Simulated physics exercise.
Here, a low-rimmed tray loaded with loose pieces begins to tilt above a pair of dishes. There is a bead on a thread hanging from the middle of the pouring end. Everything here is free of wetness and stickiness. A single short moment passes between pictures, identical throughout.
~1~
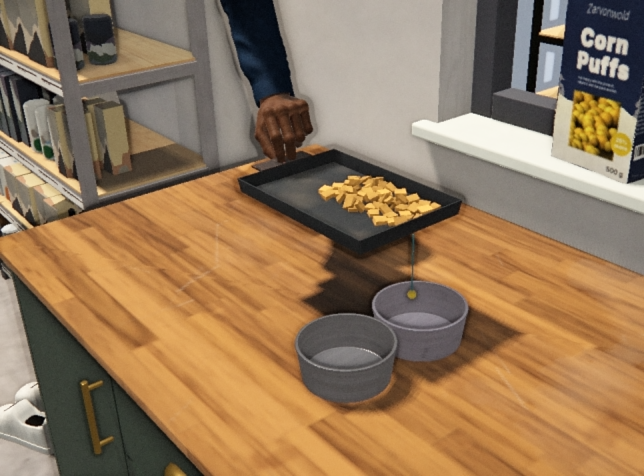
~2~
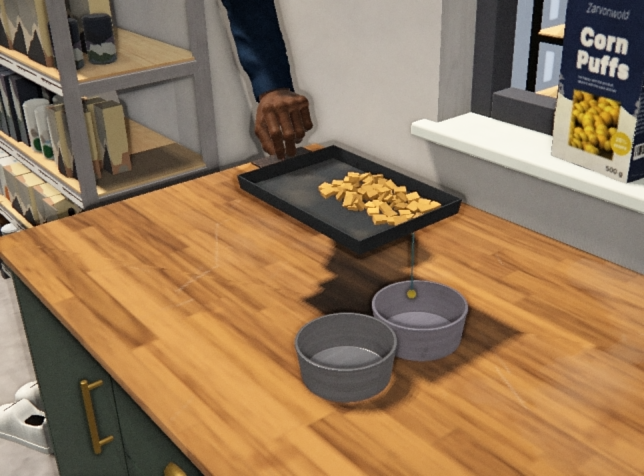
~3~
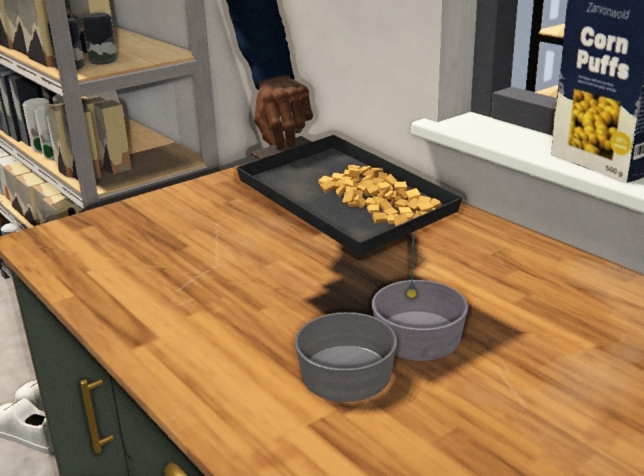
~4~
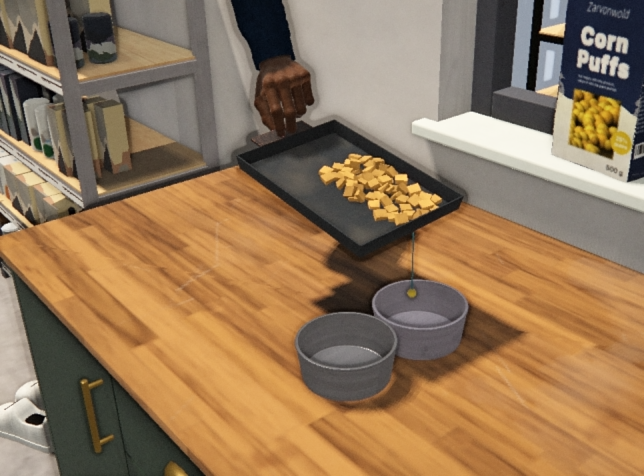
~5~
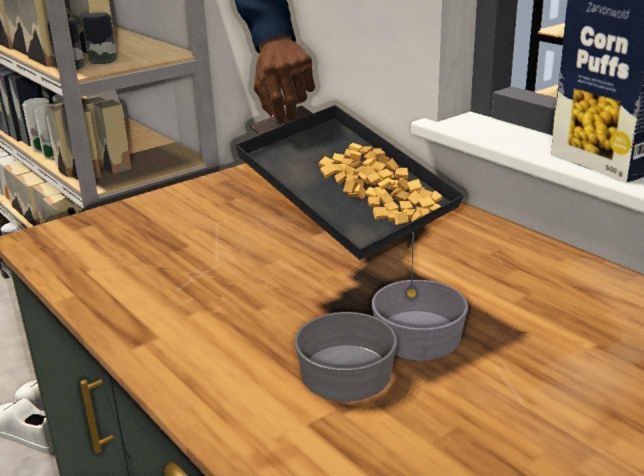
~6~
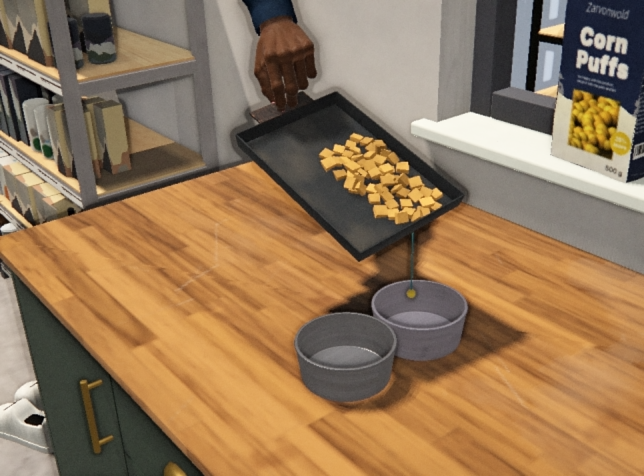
A hand gradually tilts a dark tray of cereal squares above two empty gray dishes.
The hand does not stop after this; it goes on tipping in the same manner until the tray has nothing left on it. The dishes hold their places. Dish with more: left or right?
Oh, the winner here is the left dish, by the look of it.
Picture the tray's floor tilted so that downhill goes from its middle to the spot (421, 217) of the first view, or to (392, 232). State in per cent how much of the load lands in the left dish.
0 % and 30 %.
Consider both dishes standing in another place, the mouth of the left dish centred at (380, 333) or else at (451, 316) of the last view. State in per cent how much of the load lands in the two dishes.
Around 90 then around 20 per cent.
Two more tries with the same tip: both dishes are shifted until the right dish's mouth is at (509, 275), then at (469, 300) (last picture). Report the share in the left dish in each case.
10, then 90 %.
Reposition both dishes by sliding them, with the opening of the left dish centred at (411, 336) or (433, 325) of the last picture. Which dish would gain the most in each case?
With the dishes at the first place it's the left-side dish, and at the second it's the left-side dish.
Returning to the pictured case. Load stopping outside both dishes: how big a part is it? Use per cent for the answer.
I'd put it at about 10 percent.
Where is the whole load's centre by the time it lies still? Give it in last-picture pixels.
Close to (364, 365), more or less.
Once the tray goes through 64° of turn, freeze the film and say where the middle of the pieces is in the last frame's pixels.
Somewhere about pixel (389, 224).
Just after the last frame, tray tipped steeply; every one on the tray.
A moment on, tray tipped past a quarter turn; roughly half on the tray; roughly a quarter in the left dish; just a few in the right dish; just a few outside both; about a tenth in the air.
Further on, tray tipped past a quarter turn; roughly two thirds in the left dish; roughly a quarter in the right dish; about a tenth outside both.
When it is over, tray tipped past a quarter turn; roughly two thirds in the left dish; roughly a quarter in the right dish; about a tenth outside both.
